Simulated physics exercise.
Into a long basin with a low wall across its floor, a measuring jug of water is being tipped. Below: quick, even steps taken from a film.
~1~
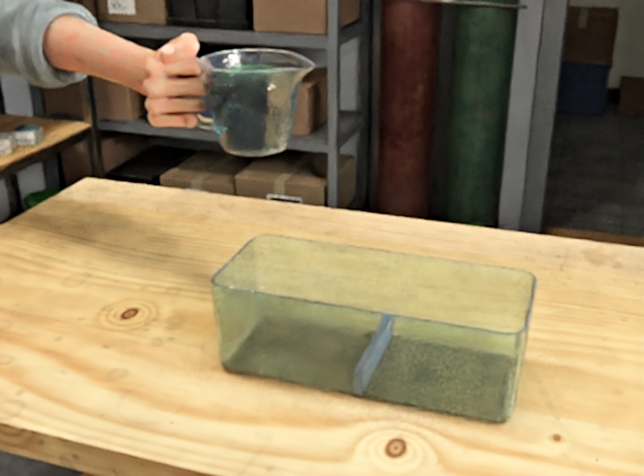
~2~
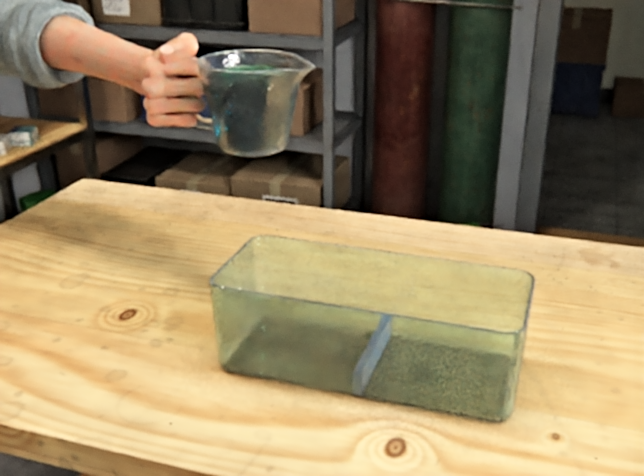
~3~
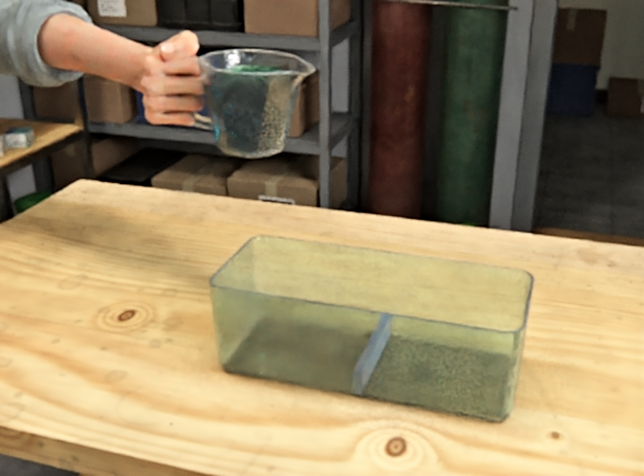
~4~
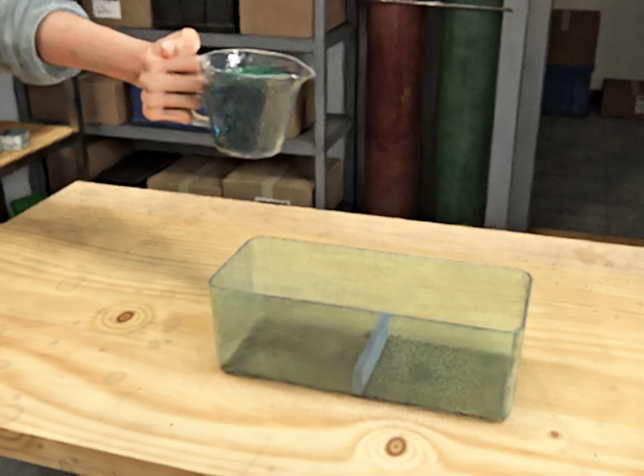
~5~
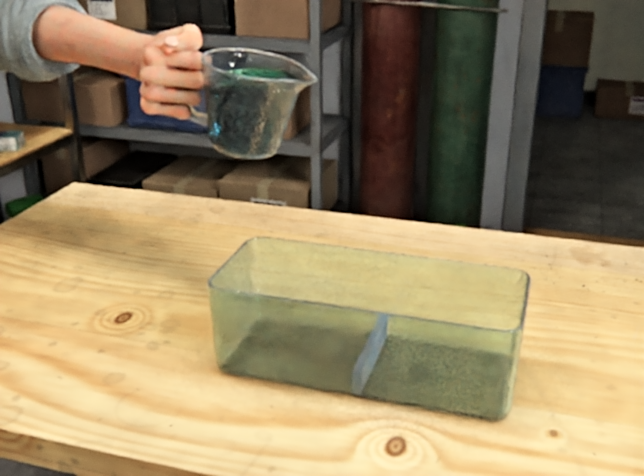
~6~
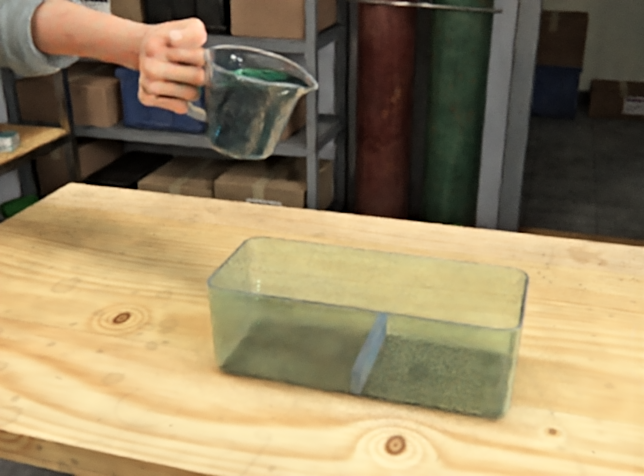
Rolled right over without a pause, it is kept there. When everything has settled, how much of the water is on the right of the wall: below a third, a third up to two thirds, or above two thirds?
I reckon what ends right of the wall lands in the middle band of a third to two thirds.
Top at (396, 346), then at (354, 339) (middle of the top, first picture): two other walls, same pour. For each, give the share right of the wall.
15 per cent first, then 80 per cent.
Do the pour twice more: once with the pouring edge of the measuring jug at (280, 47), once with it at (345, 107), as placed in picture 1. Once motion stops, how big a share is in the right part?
About 10 per cent, then about 80 per cent.
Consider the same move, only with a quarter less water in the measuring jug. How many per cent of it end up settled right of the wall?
I'd put it at some 40 %.
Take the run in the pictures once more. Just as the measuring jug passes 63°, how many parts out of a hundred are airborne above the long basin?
25 %.
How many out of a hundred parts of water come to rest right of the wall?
Roughly 55 %.
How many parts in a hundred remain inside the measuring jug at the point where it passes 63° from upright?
I'd put it near 65 %.
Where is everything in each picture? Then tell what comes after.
It leans 0°; its right rim is at (314, 66); the water meets the walls at (212, 71) and (299, 77); the long basin's rim runs from (234, 258) to (531, 304); the wall's top is at (375, 342), in the first frame.
It leans 1°; its right rim is at (313, 67); the water meets the walls at (212, 71) and (297, 78), in the second frame.
It leans 2°; its right rim is at (314, 70); the water meets the walls at (212, 72) and (298, 79), in the third frame.
It leans 5°; its right rim is at (315, 75); the water meets the walls at (212, 73) and (300, 80), in the fourth frame.
It leans 10°; its right rim is at (316, 81); the water meets the walls at (213, 75) and (303, 82), in the fifth frame.
It leans 15°; its right rim is at (317, 87); the water meets the walls at (214, 76) and (308, 84), in the sixth frame.
A moment on, the measuring jug is tipped part way and 63 per cent is still to pour, 2 is left of the wall and 11 right of it.
Next, the measuring jug is tipped on its side and 10 per cent is still to pour, 22 is left of the wall and 52 right of it.
Then the measuring jug is tipped right over and 0 per cent is still to pour, 42 is left of the wall and 56 right of it.
Later the measuring jug is tipped right over and 0 per cent is still to pour, 42 is left of the wall and 56 right of it.
At rest 42 per cent lies left of the wall, 56 right of it and 2 outside.
